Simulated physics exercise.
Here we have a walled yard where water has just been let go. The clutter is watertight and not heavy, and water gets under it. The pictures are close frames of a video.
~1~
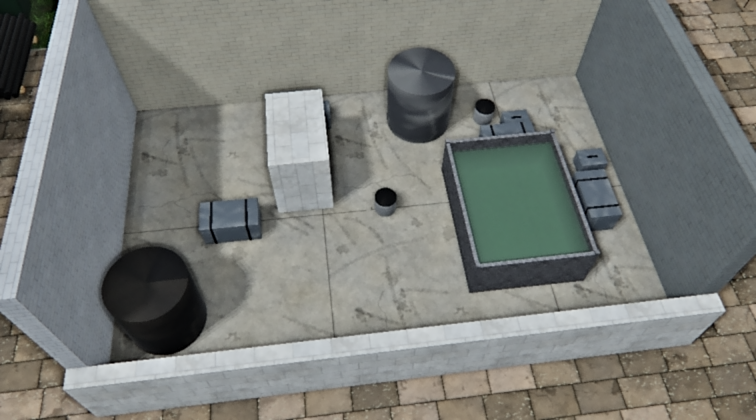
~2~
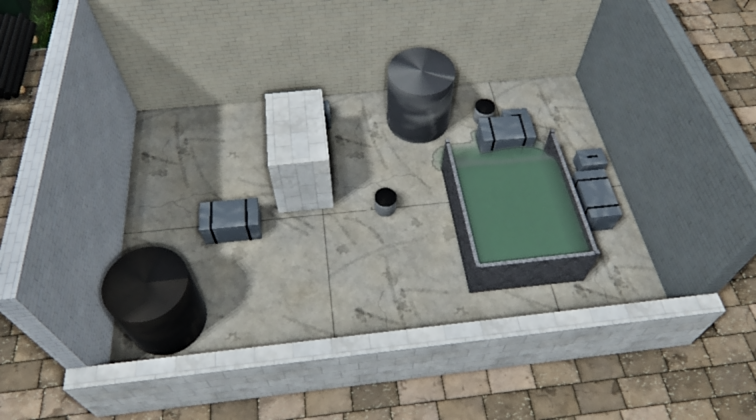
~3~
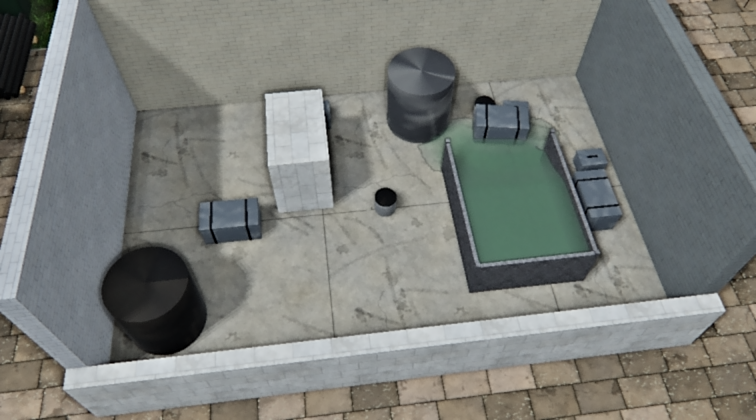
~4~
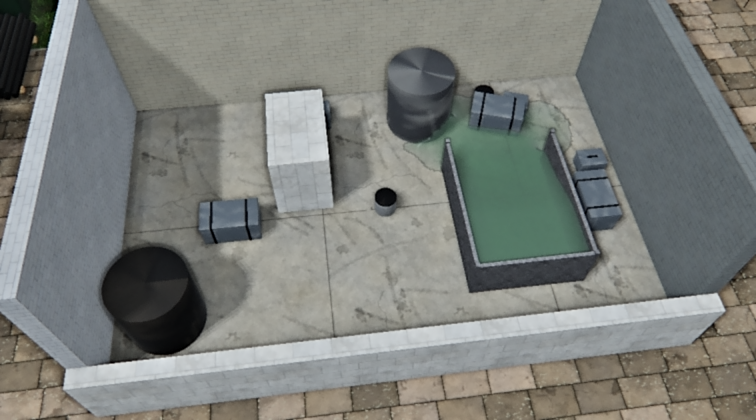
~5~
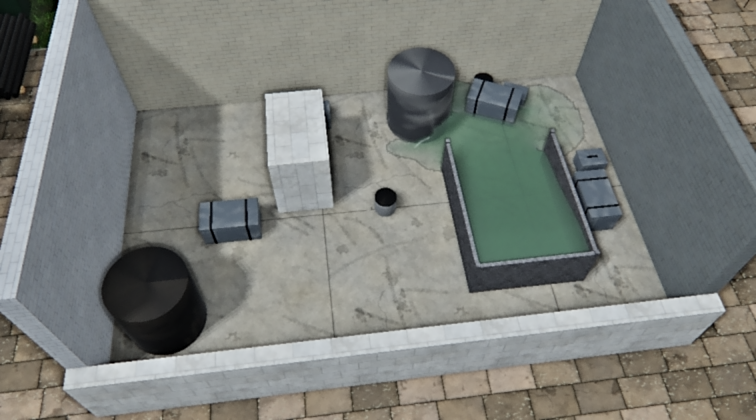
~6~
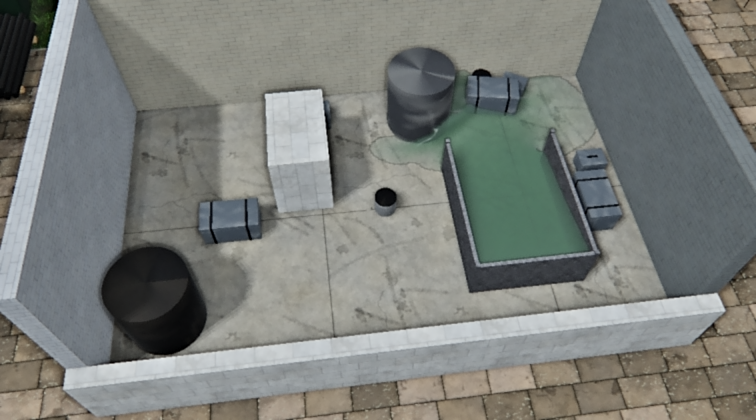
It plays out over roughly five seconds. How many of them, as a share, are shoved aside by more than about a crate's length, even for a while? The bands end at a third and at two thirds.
It is two thirds or more.
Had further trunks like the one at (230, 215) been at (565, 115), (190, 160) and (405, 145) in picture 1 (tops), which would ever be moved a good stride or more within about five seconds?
In turn: Shifted that much, no, that far or more.
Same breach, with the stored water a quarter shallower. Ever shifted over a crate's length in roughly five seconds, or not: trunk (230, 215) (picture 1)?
For that one: Short of that.
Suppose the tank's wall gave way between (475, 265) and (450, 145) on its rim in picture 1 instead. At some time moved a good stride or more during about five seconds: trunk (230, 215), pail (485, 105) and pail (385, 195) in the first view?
In turn: Swept aside, less than that, that far or more.
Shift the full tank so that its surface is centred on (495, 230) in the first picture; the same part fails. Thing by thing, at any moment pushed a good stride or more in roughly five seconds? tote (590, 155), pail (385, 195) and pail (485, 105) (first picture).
One after the other: Pushed that far, short of that, swept aside.
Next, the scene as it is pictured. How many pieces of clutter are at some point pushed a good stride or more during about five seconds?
That makes 7.
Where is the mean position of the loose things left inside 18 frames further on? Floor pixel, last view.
Near (478, 201).
A moment on, 3 of 8 are well off their spots; 2 afloat.
Next, 3 of 8 are well off their spots; 3 afloat.
Later, 6 of 8 are well off their spots; 4 afloat.
In the end, 7 of 8 are well off their spots, and 7 have been at some point; 5 afloat.
